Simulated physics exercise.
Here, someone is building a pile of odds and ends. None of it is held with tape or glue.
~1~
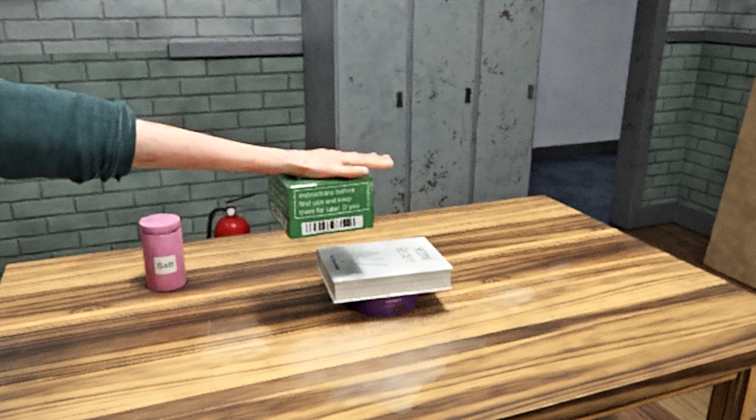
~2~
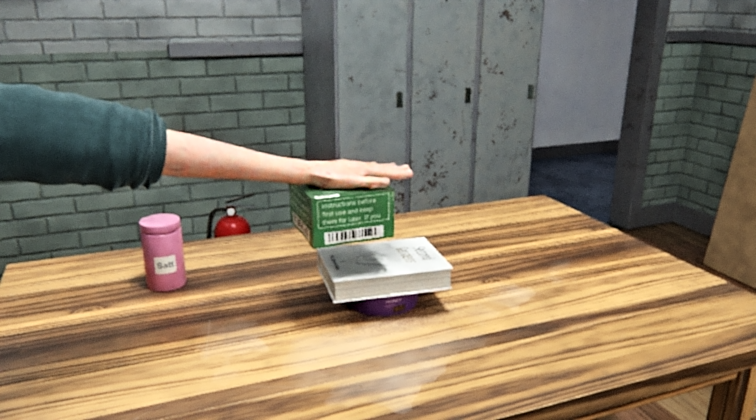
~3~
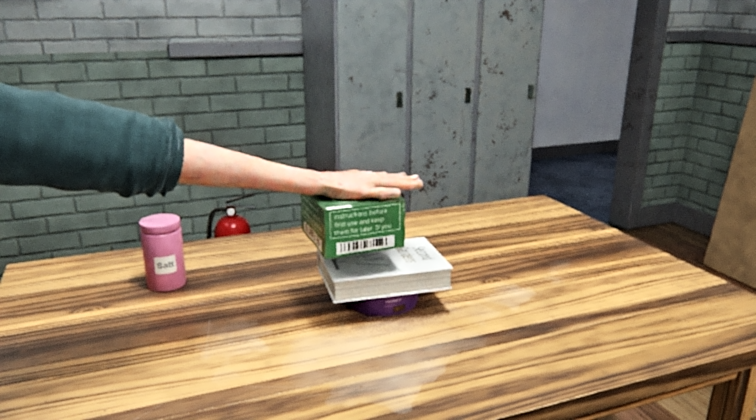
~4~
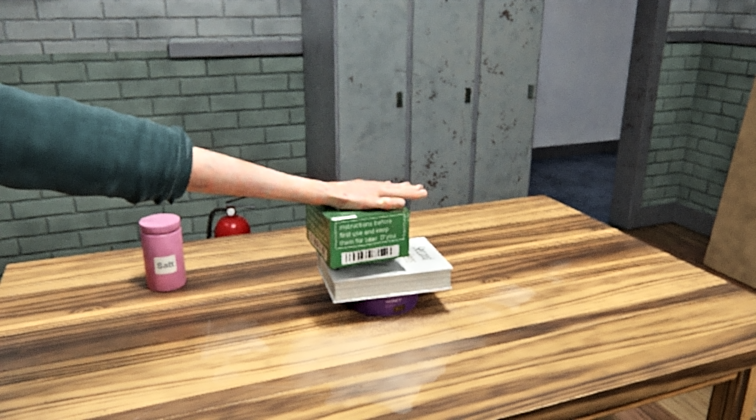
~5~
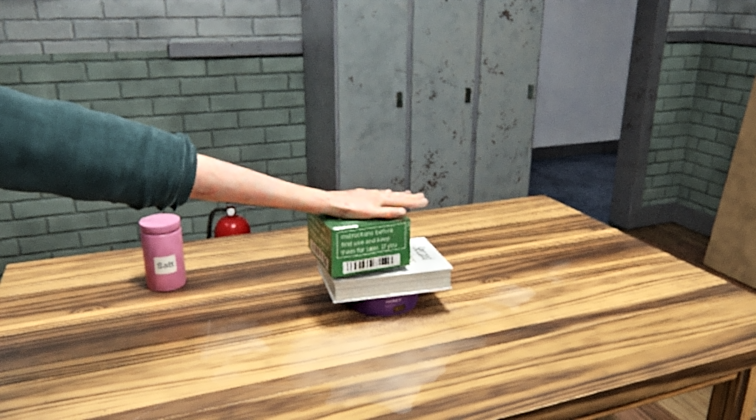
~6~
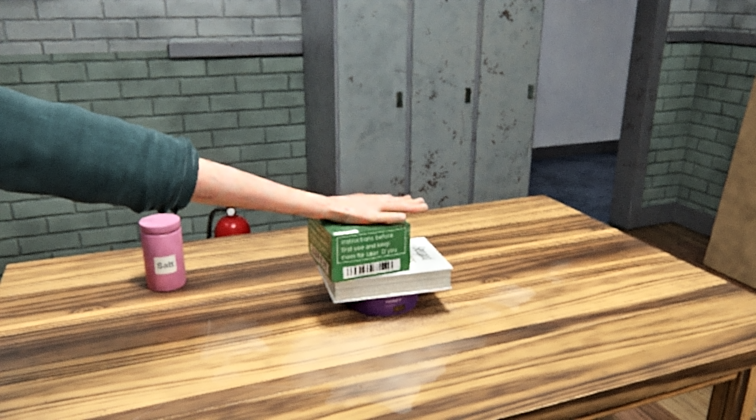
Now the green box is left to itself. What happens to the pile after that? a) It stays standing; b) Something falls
It stays standing (a).
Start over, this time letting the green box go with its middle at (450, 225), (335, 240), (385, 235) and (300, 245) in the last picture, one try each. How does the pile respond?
Try 1: Falls over. Try 2: Stable. Try 3: Stable. Try 4: Falls over.
Then, 0.60 s later than the last frame, all is still.
Then, 1.60 s later than the last frame, green box resting near (357, 239).
When it is over, all 4 as before. End places, in pixels of the last picture, green box near (357, 239). The pile stays up.
